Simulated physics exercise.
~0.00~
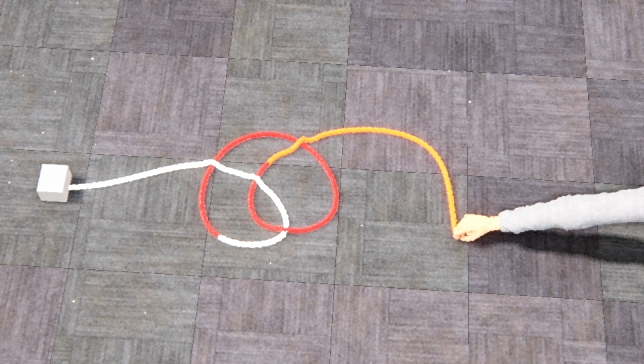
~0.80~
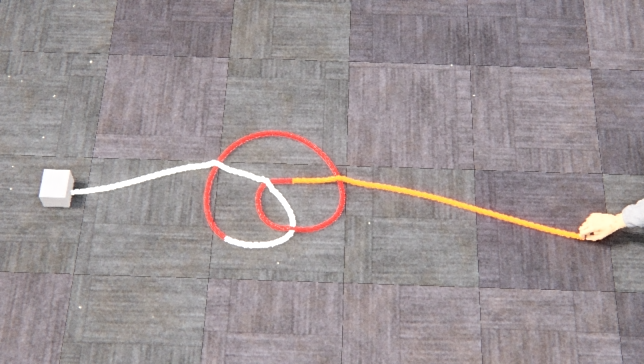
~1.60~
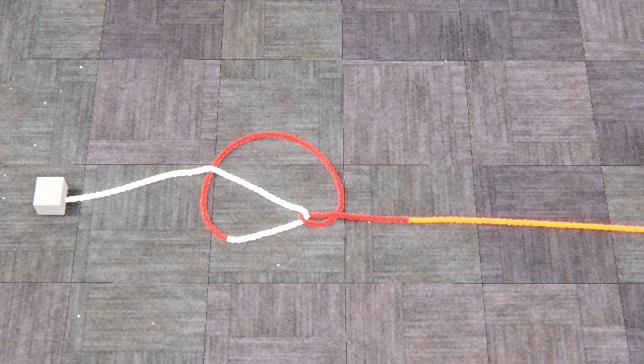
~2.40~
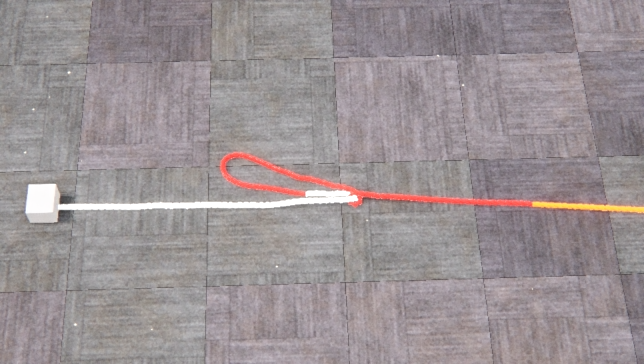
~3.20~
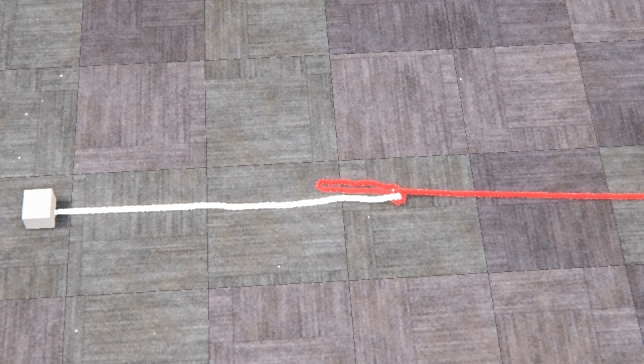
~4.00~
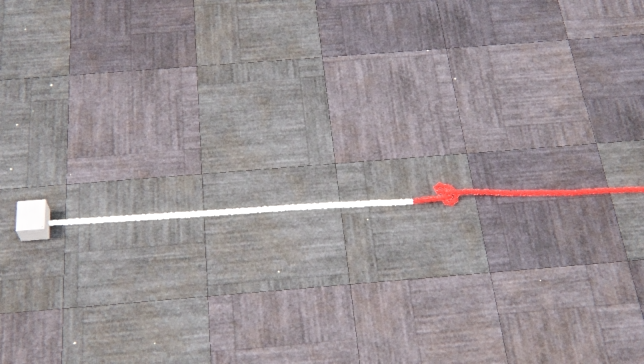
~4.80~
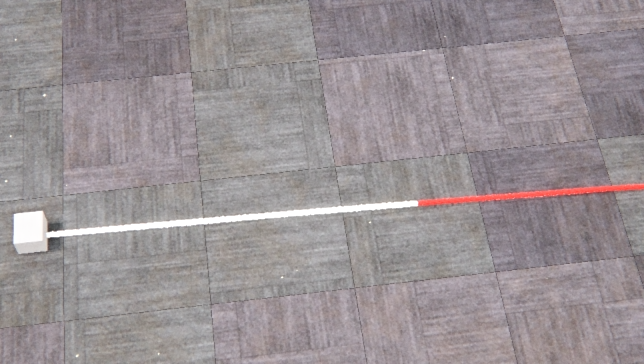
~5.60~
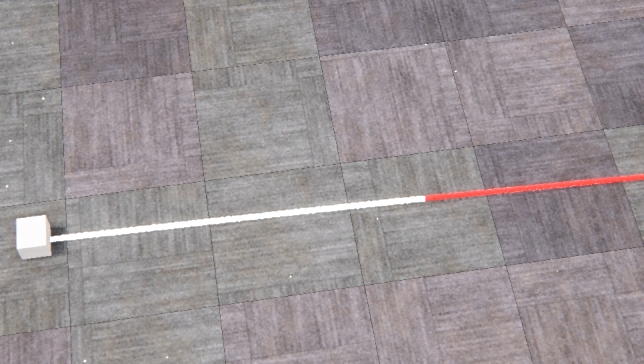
A person's hand pulled the orange end of a looped white, red and orange rope to the right across a carpeted floor, the left end fixed to a small white block, and the loops shrank, bunched up and came undone, leaving it straight.
